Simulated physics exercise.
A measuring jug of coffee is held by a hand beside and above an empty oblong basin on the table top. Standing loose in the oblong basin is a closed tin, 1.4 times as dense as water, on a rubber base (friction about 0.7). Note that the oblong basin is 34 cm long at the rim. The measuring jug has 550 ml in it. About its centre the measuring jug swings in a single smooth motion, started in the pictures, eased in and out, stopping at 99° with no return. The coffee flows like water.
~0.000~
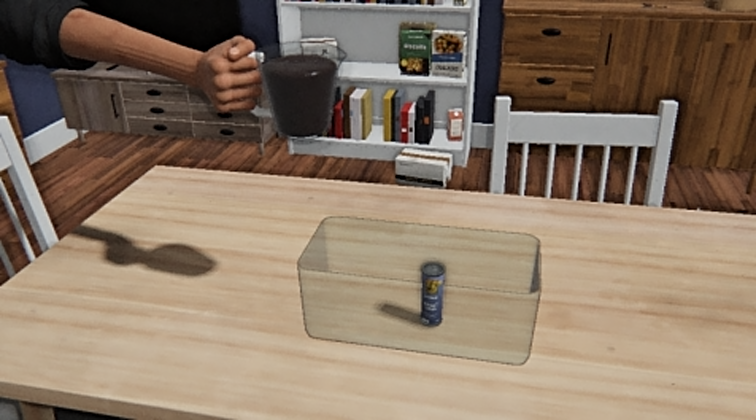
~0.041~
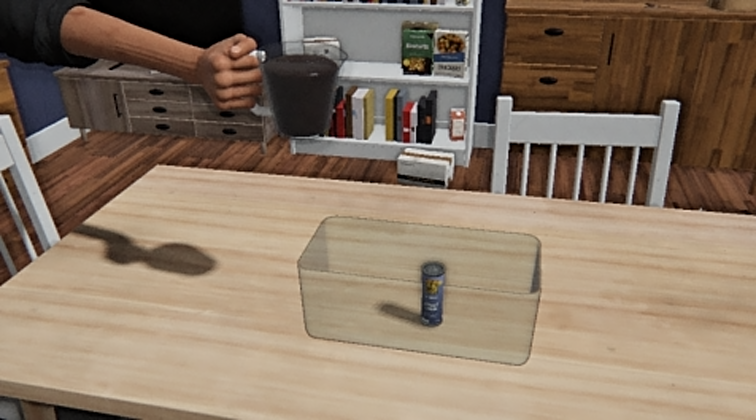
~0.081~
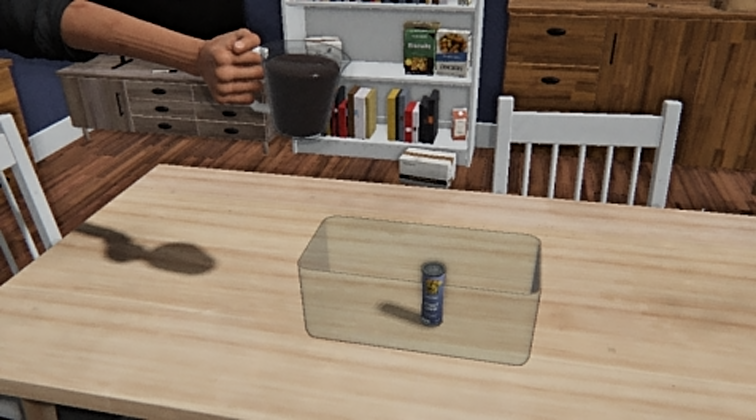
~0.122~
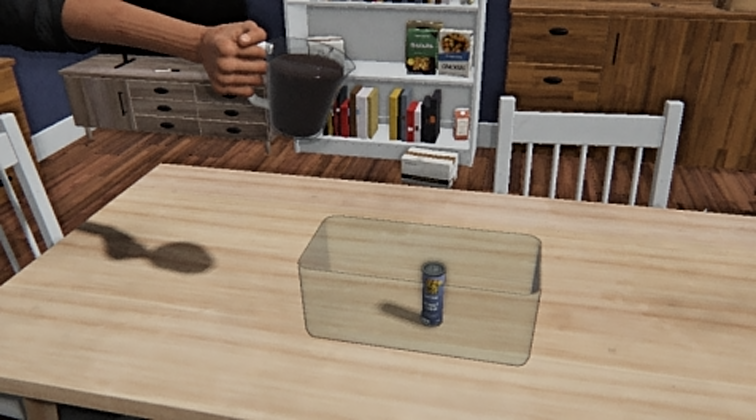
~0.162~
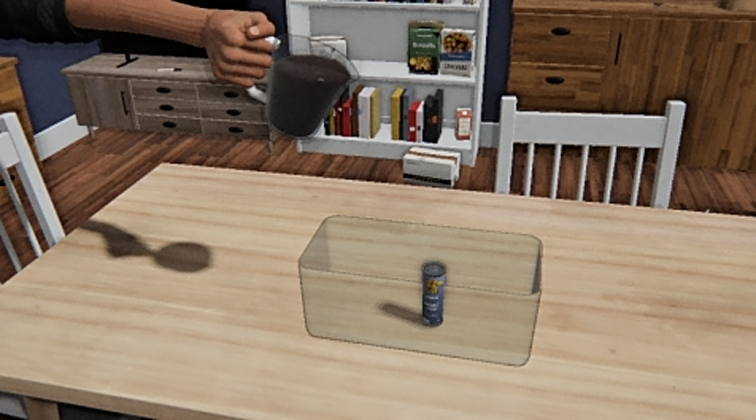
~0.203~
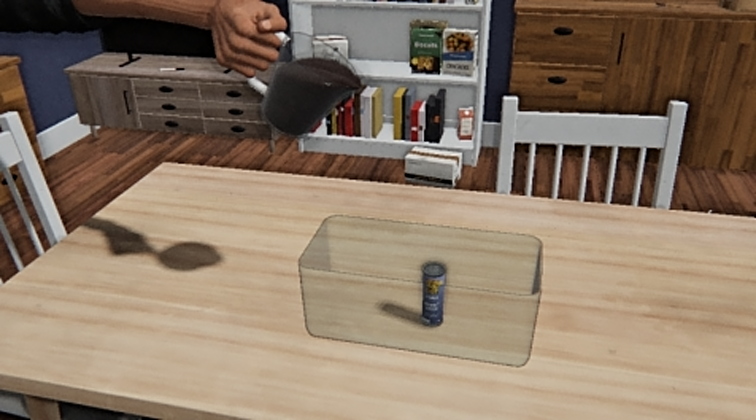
At a wooden table, a hand tilting a glass jug of dark coffee rightward above a clear basin holding a small tin.
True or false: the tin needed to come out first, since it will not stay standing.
True.
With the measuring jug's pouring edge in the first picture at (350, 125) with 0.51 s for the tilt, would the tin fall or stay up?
After that, the tin stays vertical.
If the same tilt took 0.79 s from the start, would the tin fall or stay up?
Then the tin tumbles.
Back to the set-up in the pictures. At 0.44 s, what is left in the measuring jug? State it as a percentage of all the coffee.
I reckon about 46 in a hundred is still held.
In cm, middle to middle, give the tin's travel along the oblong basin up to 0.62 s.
Measured centre to centre, about 2 cm.
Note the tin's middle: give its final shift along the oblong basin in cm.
The tin's middle ends up about 7.5 cm along the basin.
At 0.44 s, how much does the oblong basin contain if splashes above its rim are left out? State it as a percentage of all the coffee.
Near 5 in a hundred.
Then, 0.44 s in, the tilt is 95° and 47 per cent is still to pour; the tin stands where it began.
Then, 0.62 s in, the tilt is 99° and 11 per cent is still to pour; the tin leans 7°.
Then, 0.81 s in, the tilt is 99° and 1 per cent is still to pour; the tin leans 52°.
Then, 1.01 s in, the tilt is 99° and 0 per cent is still to pour; the tin lies on its side.
Finally, the tin lies on its side.
